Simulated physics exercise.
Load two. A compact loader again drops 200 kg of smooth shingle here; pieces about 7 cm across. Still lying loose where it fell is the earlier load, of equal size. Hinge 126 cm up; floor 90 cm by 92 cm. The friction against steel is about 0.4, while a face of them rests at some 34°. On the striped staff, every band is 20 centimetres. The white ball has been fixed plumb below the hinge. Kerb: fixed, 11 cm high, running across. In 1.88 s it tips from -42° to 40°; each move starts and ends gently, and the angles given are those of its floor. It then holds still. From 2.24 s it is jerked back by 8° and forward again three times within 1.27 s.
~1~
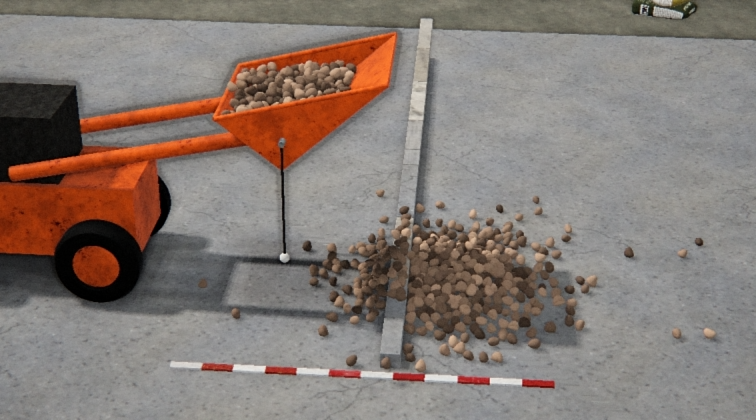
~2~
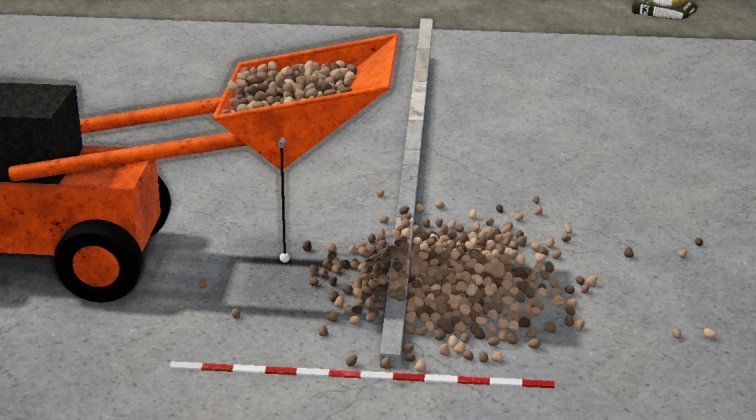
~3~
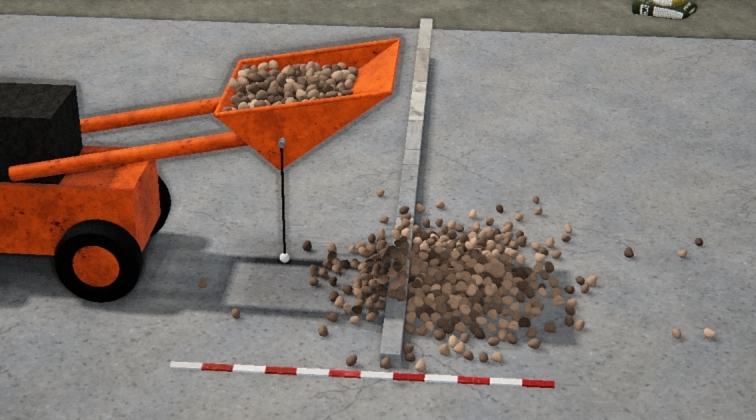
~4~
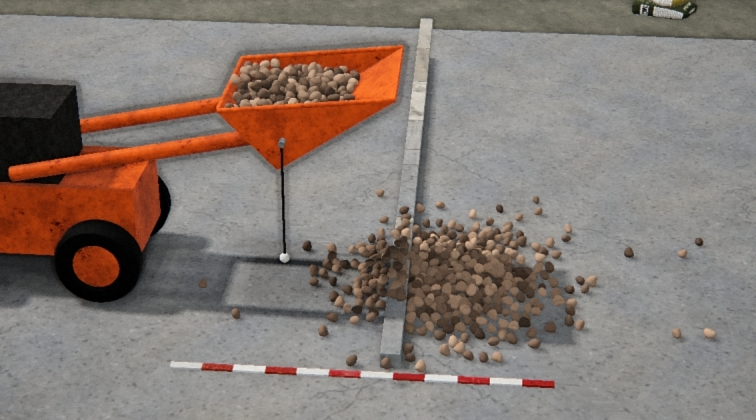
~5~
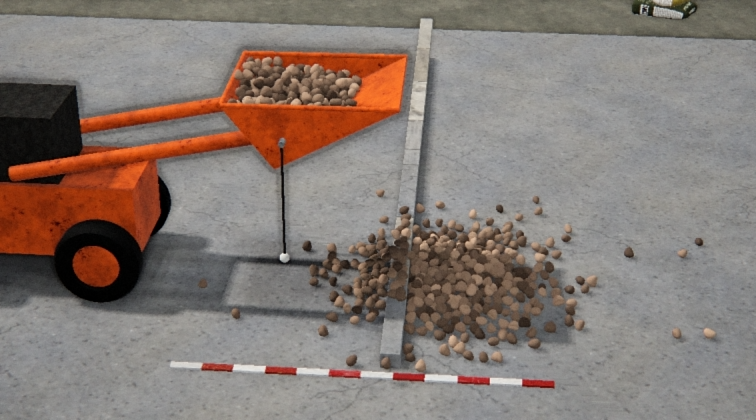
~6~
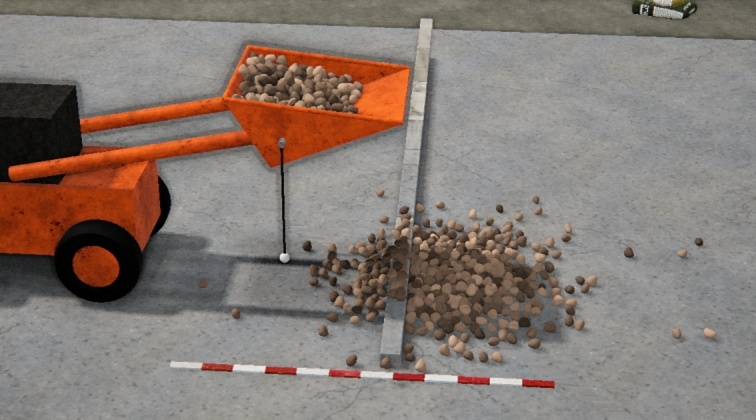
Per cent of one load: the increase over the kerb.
86 percent.
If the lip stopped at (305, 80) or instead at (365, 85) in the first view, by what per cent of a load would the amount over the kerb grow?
5 % and 55 %.
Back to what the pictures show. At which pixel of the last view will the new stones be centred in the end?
They settle centred around (444, 265).
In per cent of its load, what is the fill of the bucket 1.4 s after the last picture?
Still inside: Some 25 %.
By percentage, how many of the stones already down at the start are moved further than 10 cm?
About 20 %.
Then, 0.8 s after the last picture the floor is at 27°; in per cent of one load, 100 in the bucket, 22 on this side of the kerb, 78 over the kerb; the foremost stones are at (644, 282).
Then, 1.4 s after the last picture the floor is at 40°; in per cent of one load, 25 in the bucket, 54 on this side of the kerb, 121 over the kerb; the foremost stones are at (644, 282).
Then, 3.4 s after the last picture the floor is at 40°; in per cent of one load, 0 in the bucket, 36 on this side of the kerb, 164 over the kerb; the foremost stones are at (663, 283).
Then, 5.8 s after the last picture the floor is at 40°; in per cent of one load, 0 in the bucket, 36 on this side of the kerb, 164 over the kerb; the foremost stones are at (663, 283). Net gain over the kerb, 86.
